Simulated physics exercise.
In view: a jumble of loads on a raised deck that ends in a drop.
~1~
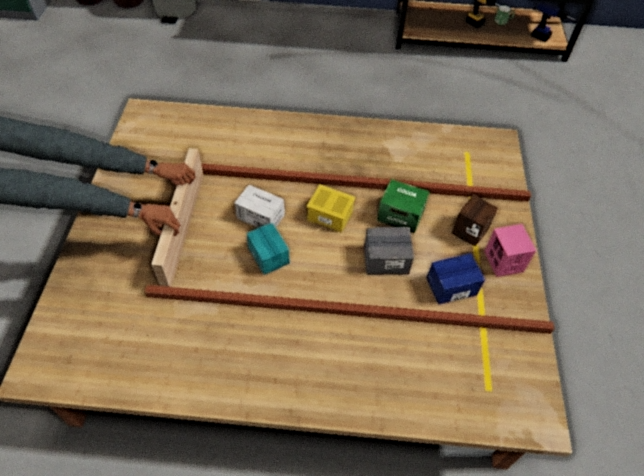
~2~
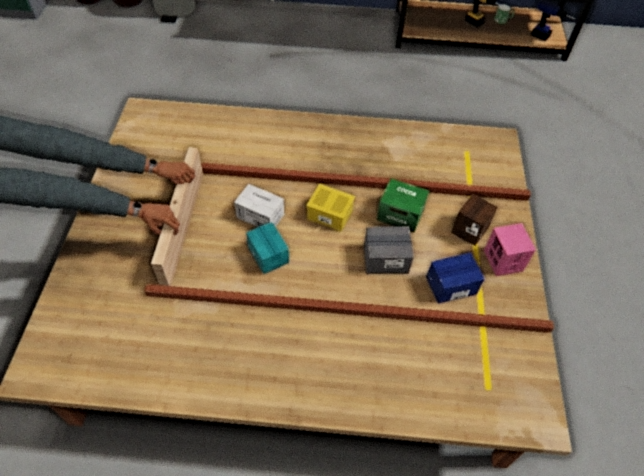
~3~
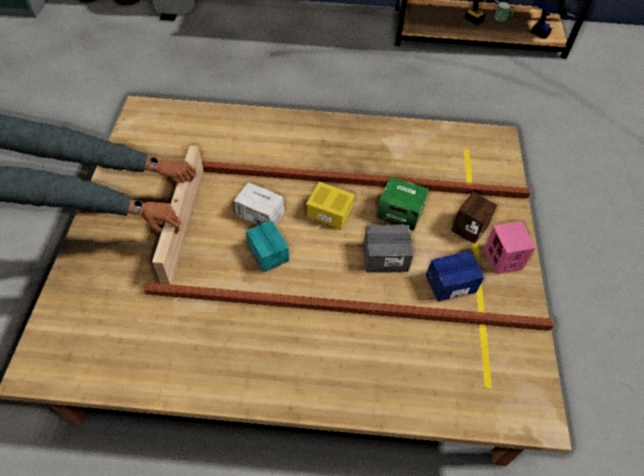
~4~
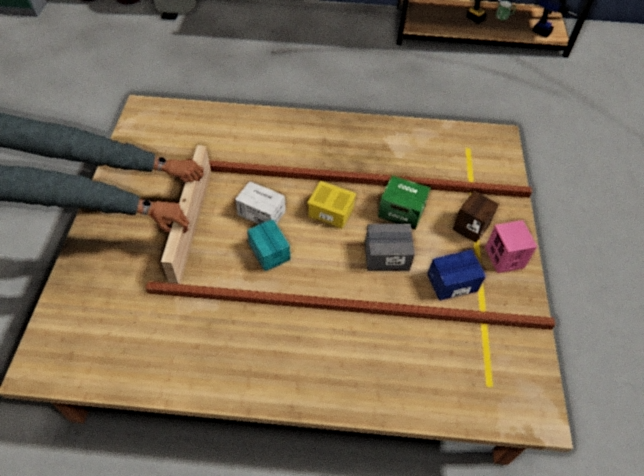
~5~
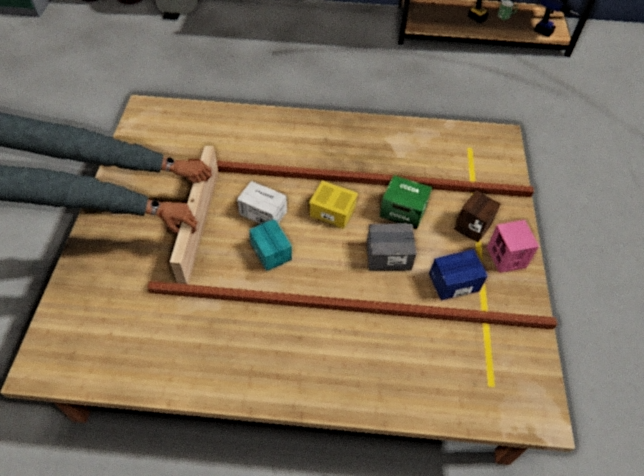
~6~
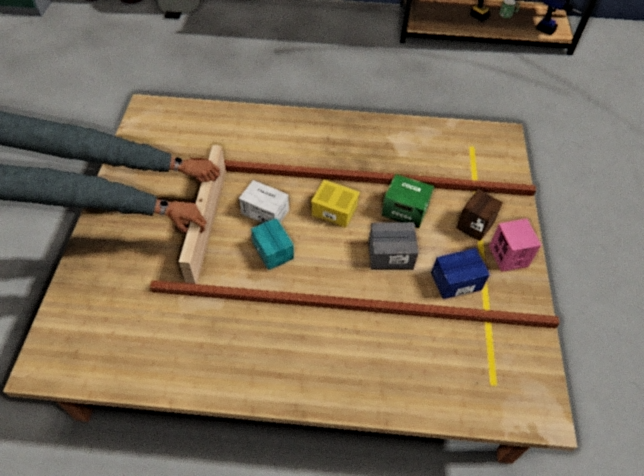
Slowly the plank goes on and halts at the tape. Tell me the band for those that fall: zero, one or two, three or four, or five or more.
Outcome: The number that fall off is three or four.
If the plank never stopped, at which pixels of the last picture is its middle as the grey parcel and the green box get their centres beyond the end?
At (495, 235) for the grey parcel; at (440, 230) for the green box.
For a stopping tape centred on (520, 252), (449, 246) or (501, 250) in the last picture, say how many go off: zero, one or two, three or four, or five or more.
Taking them in turn, 5 or more; one to two; 5 or more.
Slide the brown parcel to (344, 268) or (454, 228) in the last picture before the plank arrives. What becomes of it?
The brown parcel stays on; comes down.
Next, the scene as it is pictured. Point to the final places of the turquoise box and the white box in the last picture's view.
Near (503, 271) and (503, 217).
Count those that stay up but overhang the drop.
2 of them.
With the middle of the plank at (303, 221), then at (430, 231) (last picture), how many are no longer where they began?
At the one place 4, at the other 8.
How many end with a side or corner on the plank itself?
2 of them.
Soon after, none off yet; pink crate at rest near (514, 246); brown parcel at rest near (479, 215); blue box at rest near (459, 274).
After that, none off yet; pink crate at rest near (514, 246); brown parcel displaced well along near (528, 216); blue box displaced about its own width near (487, 281).
In the end, the number that fall off is three or four; gone, yellow tote, green box, brown parcel and pink crate.
